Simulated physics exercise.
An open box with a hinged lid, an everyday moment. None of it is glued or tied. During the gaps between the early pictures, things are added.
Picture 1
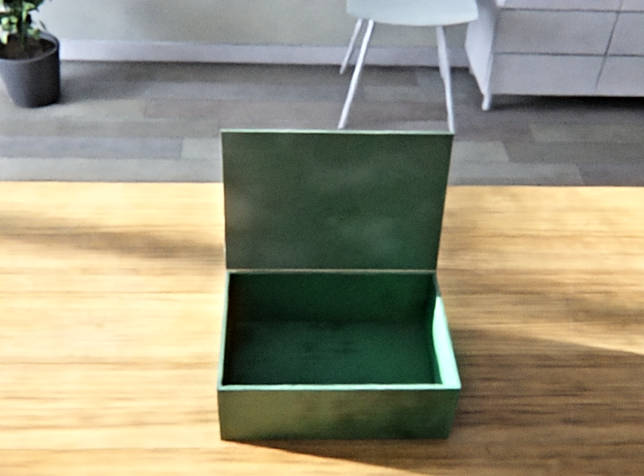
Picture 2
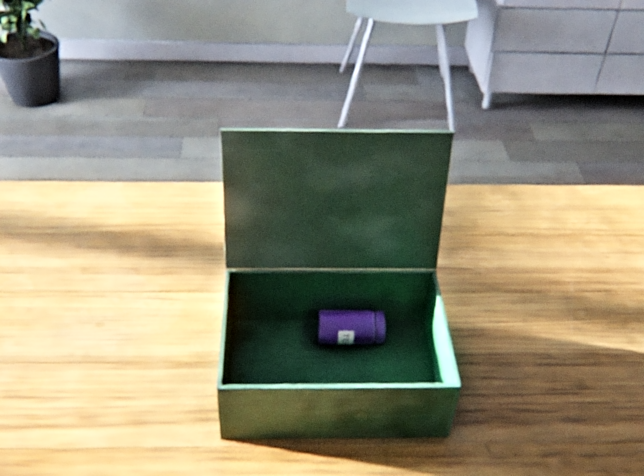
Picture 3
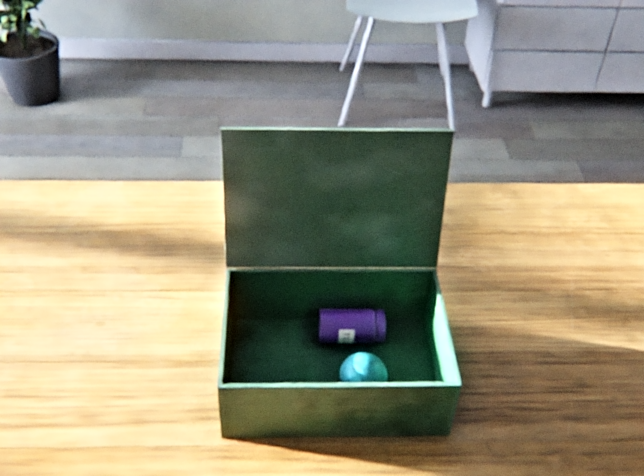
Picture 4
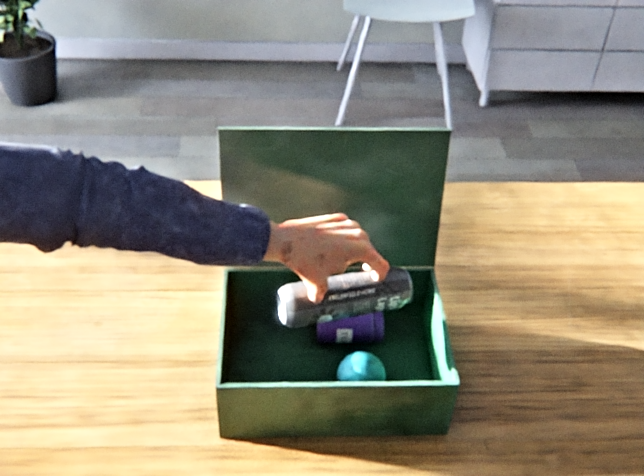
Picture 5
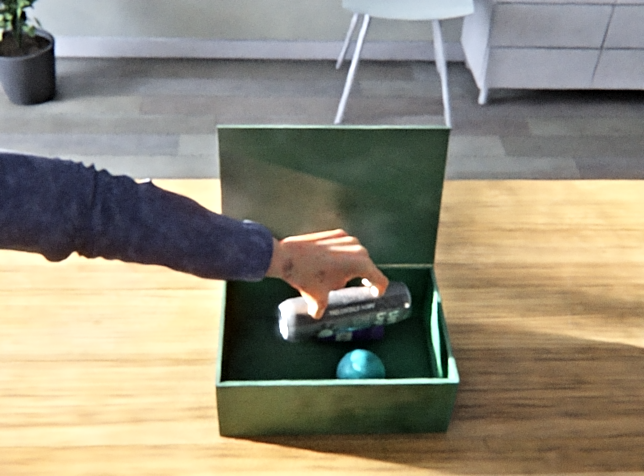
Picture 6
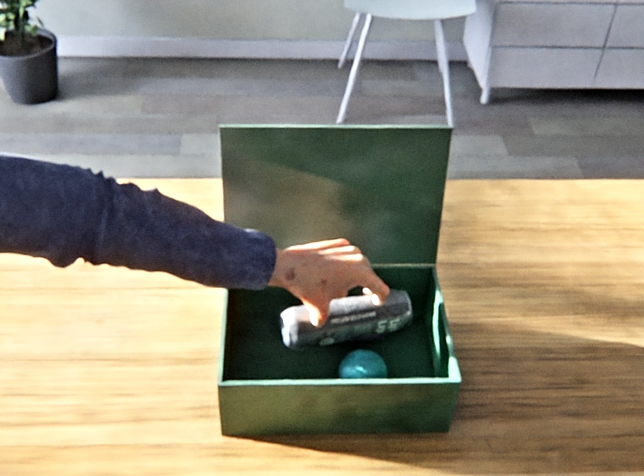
The footage shows an open green box on a wooden table, empty at first, then holding a purple container and then a teal ball as well, before a hand from the left lowers a grey can inside, still gripping it.
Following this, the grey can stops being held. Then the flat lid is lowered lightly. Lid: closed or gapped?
You can see the lid settles down properly.
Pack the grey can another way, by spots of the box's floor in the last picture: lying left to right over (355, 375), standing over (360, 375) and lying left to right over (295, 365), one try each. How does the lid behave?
Trial 1: Lid fully lowered. Trial 2: Lid fully lowered. Trial 3: Lid fully lowered.
Then, 0.40 s later than the last frame, grey can moved about its own width near (347, 349); turquoise ball moved a little.
Then, 1.30 s later than the last frame, lid 78° above the rim; grey can moved about its own width near (347, 351); turquoise ball moved a little.
Then, 1.80 s later than the last frame, lid 45° above the rim; grey can moved about its own width near (347, 351); turquoise ball moved a little.
Then, 2.20 s later than the last frame, lid 12° above the rim; grey can moved about its own width near (347, 351); turquoise ball moved a little.
When it is over, lid shut; moved from the start, grey can; the other 2 as before. End places, in pixels of the last picture, grey can near (347, 351).
